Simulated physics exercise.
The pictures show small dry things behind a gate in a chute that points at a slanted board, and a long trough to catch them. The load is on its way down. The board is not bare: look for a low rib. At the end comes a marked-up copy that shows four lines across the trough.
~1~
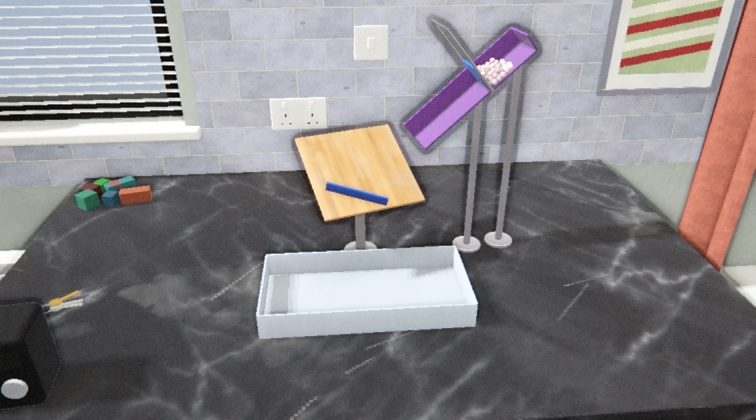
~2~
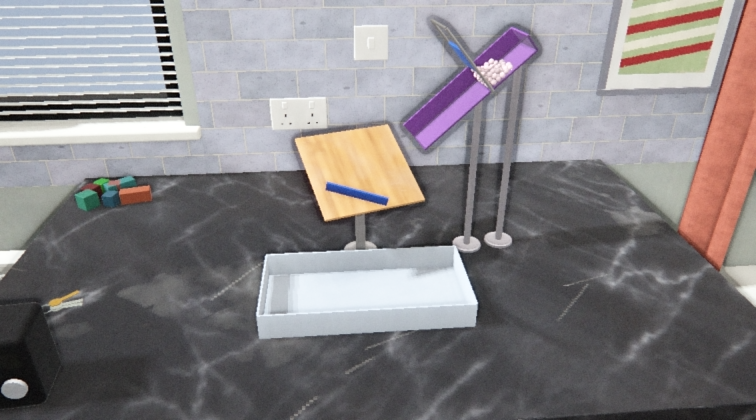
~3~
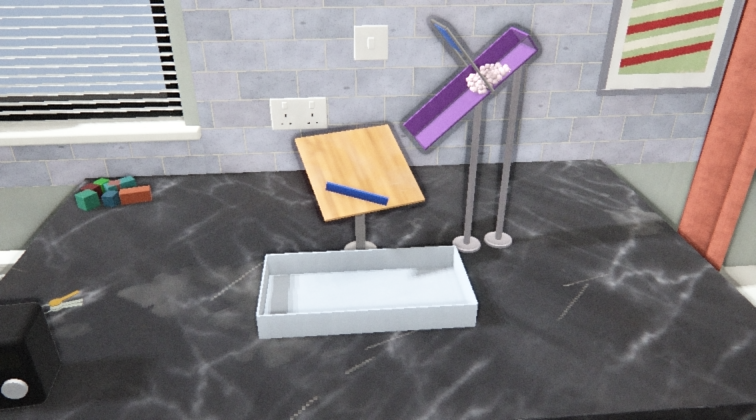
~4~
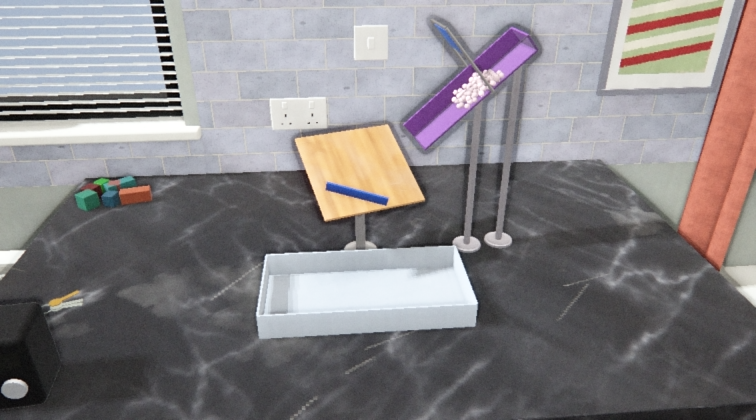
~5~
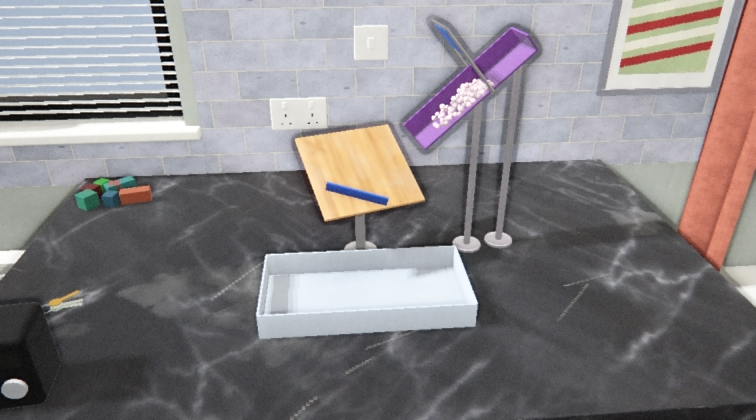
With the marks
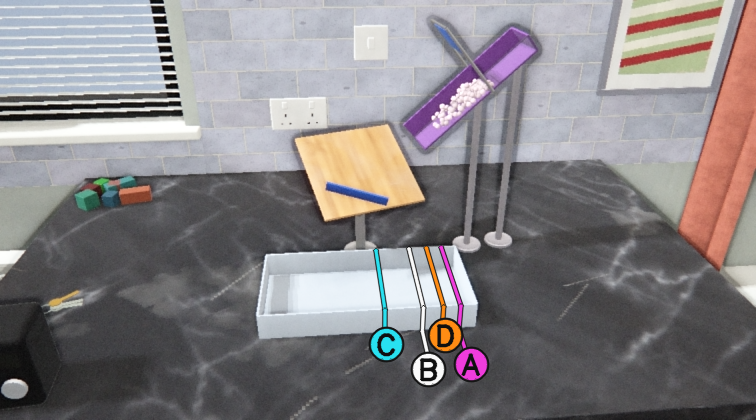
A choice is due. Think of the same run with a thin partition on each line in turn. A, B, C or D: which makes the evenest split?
It is B.
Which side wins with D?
The left side.
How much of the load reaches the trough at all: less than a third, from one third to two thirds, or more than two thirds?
More than two thirds.
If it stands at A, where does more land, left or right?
More lands on the left.
On the marked copy, line A crosses the front rim at (460, 305); line B crosses the front rim at (423, 307); line C crosses the front rim at (384, 309); line D crosses the front rim at (443, 306).
With A, of what is caught, all but a few on the left of the divider, a small share on the right.
With B, of what is caught, close to a third on the left of the divider, close to two thirds on the right.
With C, of what is caught, close to a quarter on the left of the divider, the bulk on the right.
With D, of what is caught, all but a few on the left of the divider, a small share on the right.
